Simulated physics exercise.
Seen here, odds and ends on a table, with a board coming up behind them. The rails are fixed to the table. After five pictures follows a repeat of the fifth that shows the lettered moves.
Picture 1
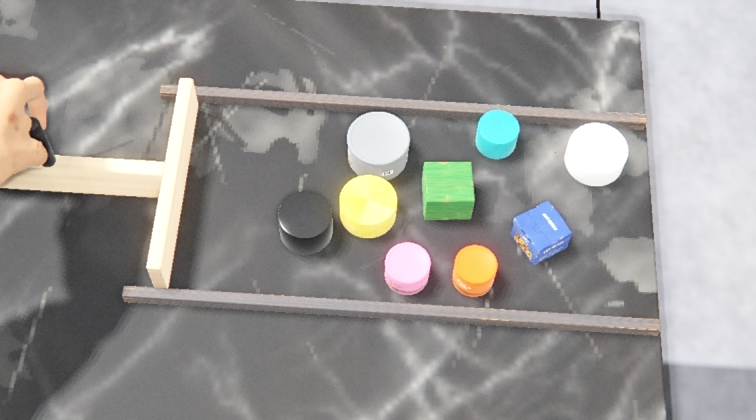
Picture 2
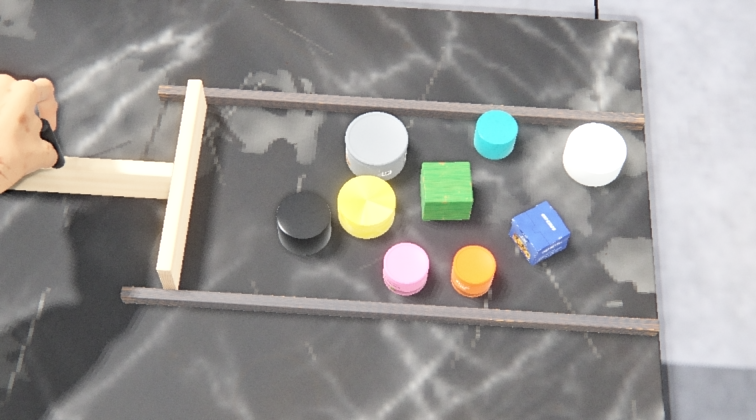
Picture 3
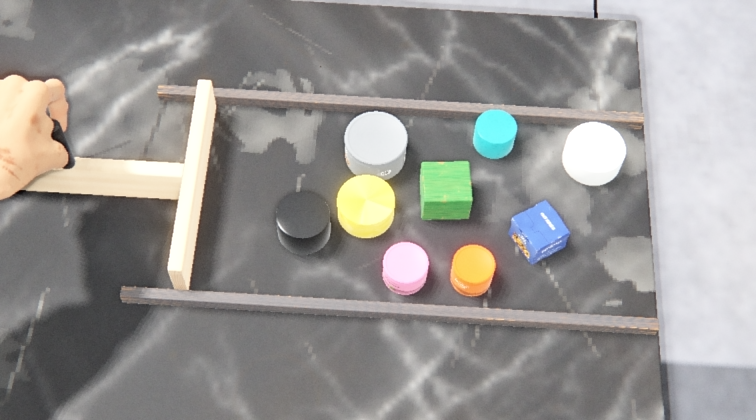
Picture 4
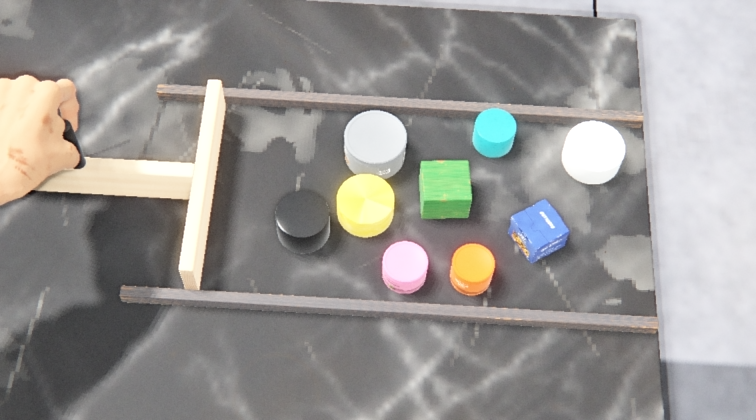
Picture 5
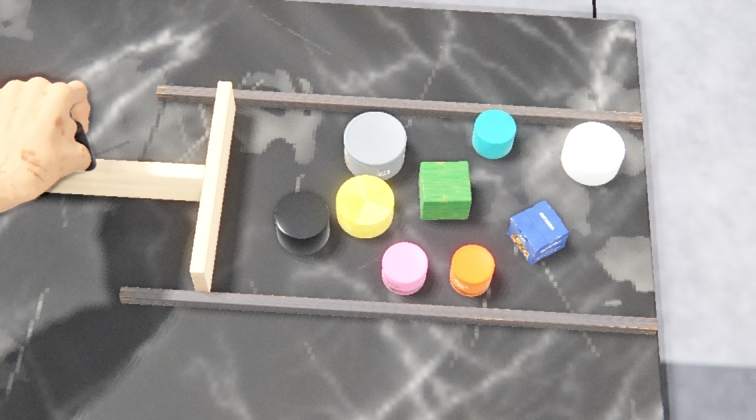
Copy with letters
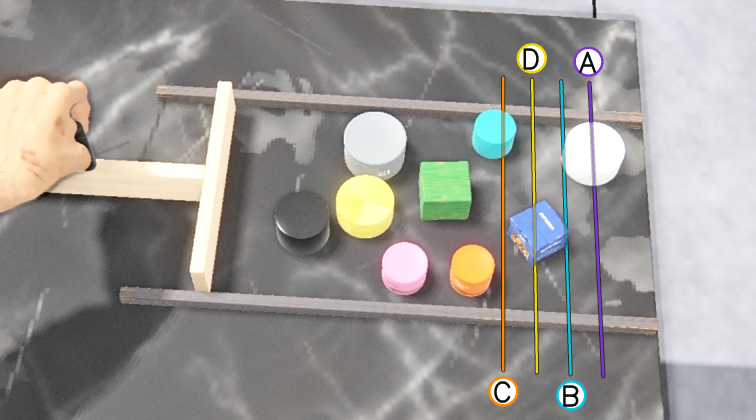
A hand slides a wooden board slowly right toward the still, colourful objects on the table.
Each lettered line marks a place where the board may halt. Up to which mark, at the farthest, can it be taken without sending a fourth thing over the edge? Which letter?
Stop at B.
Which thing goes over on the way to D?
The white tin.
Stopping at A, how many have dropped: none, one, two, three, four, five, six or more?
By then, five.
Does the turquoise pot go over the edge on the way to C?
By then, no.
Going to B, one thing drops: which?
It is the white tin.
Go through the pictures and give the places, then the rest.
In the first frame, orange tub (474, 272); turquoise pot (497, 134); board (171, 169).
In the second frame, board (180, 170); green block (446, 191).
In the third frame, board (191, 170); grey jar (376, 147).
In the fourth frame, board (201, 170); blue box (539, 231).
In the fifth frame, board (212, 172); orange tub (472, 271); turquoise pot (494, 134); black pot (303, 223).
On the marked copy, A at (596, 219); B at (566, 217); C at (503, 213); D at (534, 215).
With B. Early on, board (339, 180); grey jar (381, 148); black pot (370, 241).
Further on, board (469, 187); turquoise pot (552, 133); green block (548, 176).
At the end, board (568, 193); white tin over the edge; turquoise pot (645, 139); one fallen.
As for the rest, A drops five; C is within the limit but short; D is within the limit but short.
